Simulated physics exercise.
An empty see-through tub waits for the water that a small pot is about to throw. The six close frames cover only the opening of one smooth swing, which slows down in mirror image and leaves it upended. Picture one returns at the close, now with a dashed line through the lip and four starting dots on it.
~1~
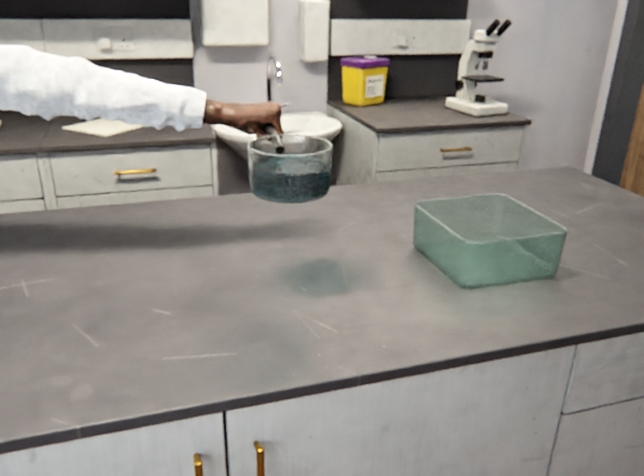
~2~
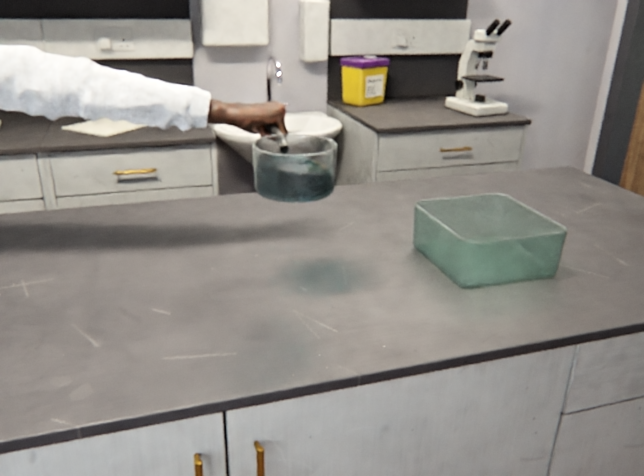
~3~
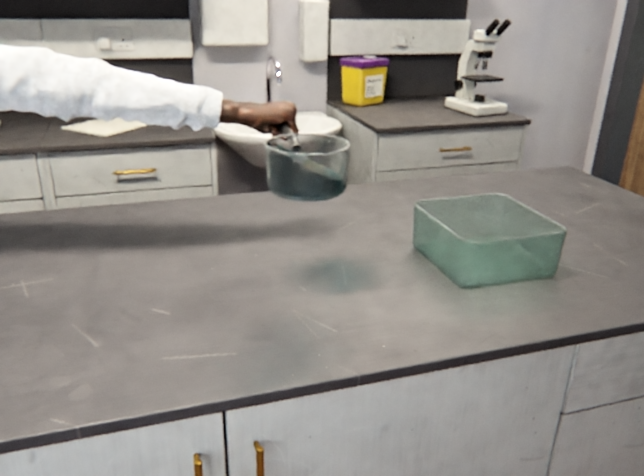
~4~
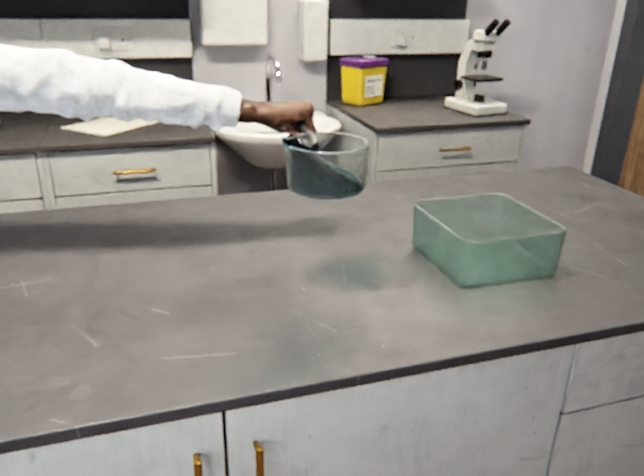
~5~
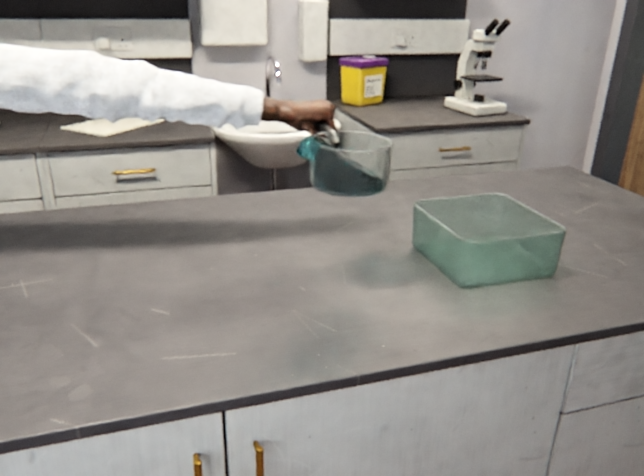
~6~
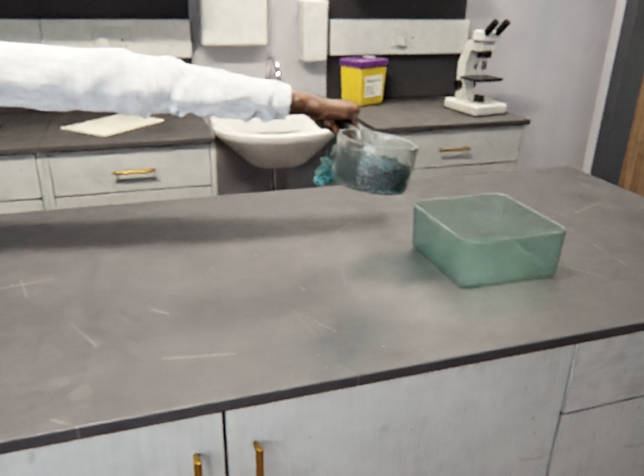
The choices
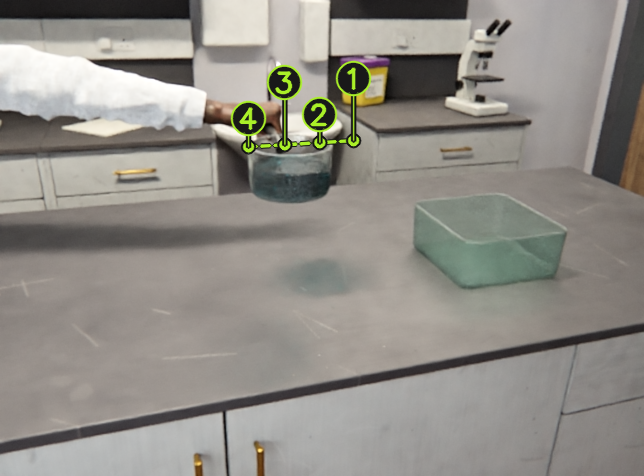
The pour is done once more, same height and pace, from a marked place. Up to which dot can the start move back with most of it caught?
Take 3.
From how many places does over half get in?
Three of the four.
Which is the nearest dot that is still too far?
4 it is.
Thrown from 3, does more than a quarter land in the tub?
Yes.
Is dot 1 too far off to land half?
No, not at all.
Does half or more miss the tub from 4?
Yes, that goes wrong.
On the marked copy, 1 at (353, 140); 2 at (319, 142); 3 at (284, 144); 4 at (248, 146).
Choosing 1, about 65 % lands in the tub, 7 % falls short and 27 % goes beside or beyond.
Choosing 2, about 78 % lands in the tub, 17 % falls short and 5 % goes beside or beyond.
Choosing 3, about 63 % lands in the tub, 32 % falls short and 4 % goes beside or beyond.
Choosing 4, about 35 % lands in the tub, 59 % falls short and 6 % goes beside or beyond.
